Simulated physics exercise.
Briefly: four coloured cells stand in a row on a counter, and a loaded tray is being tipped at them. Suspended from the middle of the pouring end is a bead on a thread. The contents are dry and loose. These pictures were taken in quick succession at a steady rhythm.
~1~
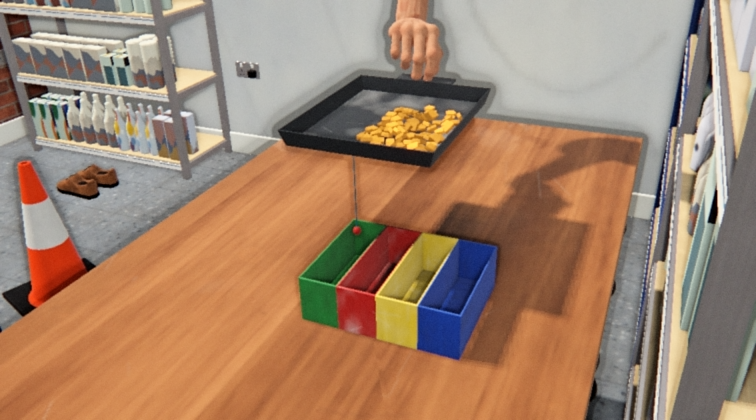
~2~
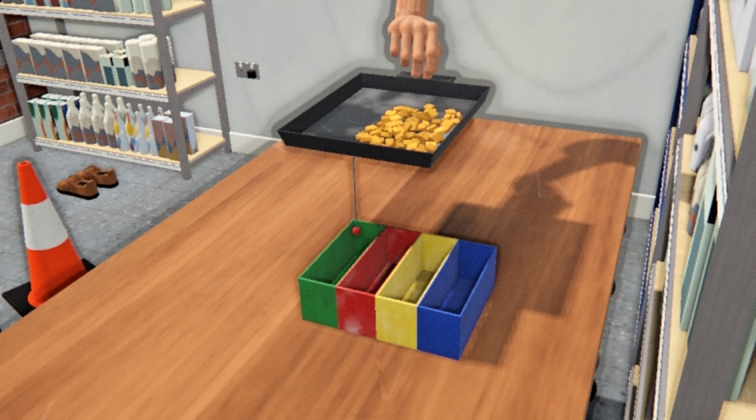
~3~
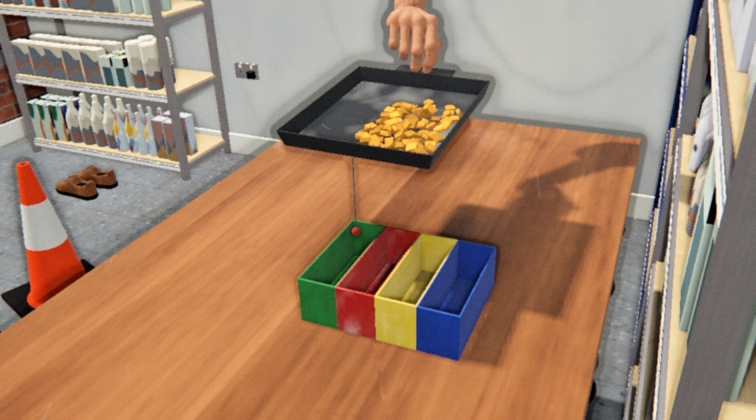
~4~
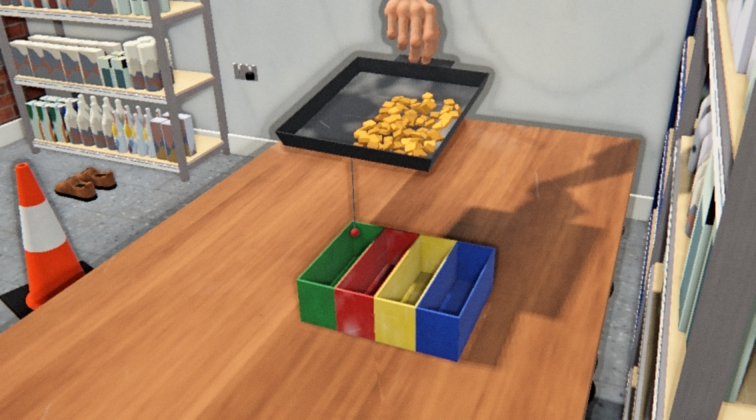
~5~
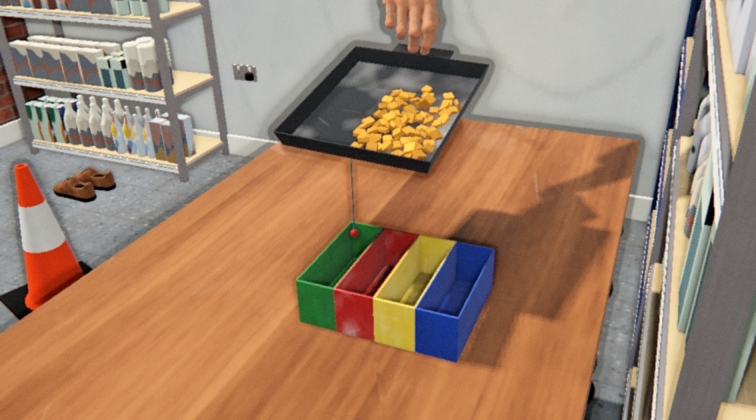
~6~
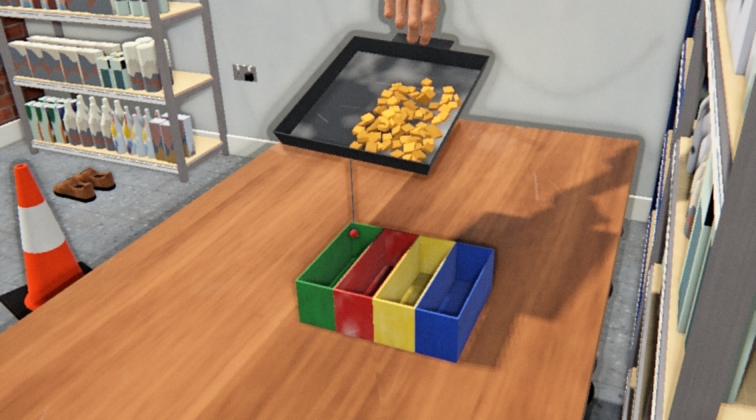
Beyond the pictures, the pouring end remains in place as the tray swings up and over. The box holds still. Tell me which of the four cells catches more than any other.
I would say the yellow cell.
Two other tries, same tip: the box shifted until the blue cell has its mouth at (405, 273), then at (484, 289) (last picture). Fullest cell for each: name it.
The first try: The cell in blue. The second: That red cell.
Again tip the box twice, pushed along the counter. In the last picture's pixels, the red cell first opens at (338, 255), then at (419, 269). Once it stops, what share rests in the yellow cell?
Around 30 and around 0 per cent, in that order.
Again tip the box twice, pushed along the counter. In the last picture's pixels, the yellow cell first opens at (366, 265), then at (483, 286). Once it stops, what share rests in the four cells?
The first comes to 80 percent and the second to 70 percent.
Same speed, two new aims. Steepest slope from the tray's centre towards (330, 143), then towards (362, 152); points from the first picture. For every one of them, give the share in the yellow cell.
In order, some 0 % and some 30 %.
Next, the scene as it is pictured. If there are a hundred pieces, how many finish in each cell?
Green 10 %, red 40 %, yellow 50 %, blue 0 %.
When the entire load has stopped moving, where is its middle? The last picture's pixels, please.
I'd say the middle ends up at about (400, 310).
Shortly afterwards, tray tipped steeply; the whole lot on the tray.
Next, tray tipped past a quarter turn; near a third on the tray; near a quarter in the yellow cell; near a quarter in the red cell; only a few in the blue cell; only a few in the green cell; a little falling or outside the box.
Some moments later, tray tipped past a quarter turn; near half in the yellow cell; near a third in the red cell; a little in the green cell; only a few in the blue cell.
In the end, tray tipped past a quarter turn; near half in the yellow cell; near a third in the red cell; a little in the green cell; only a few in the blue cell.
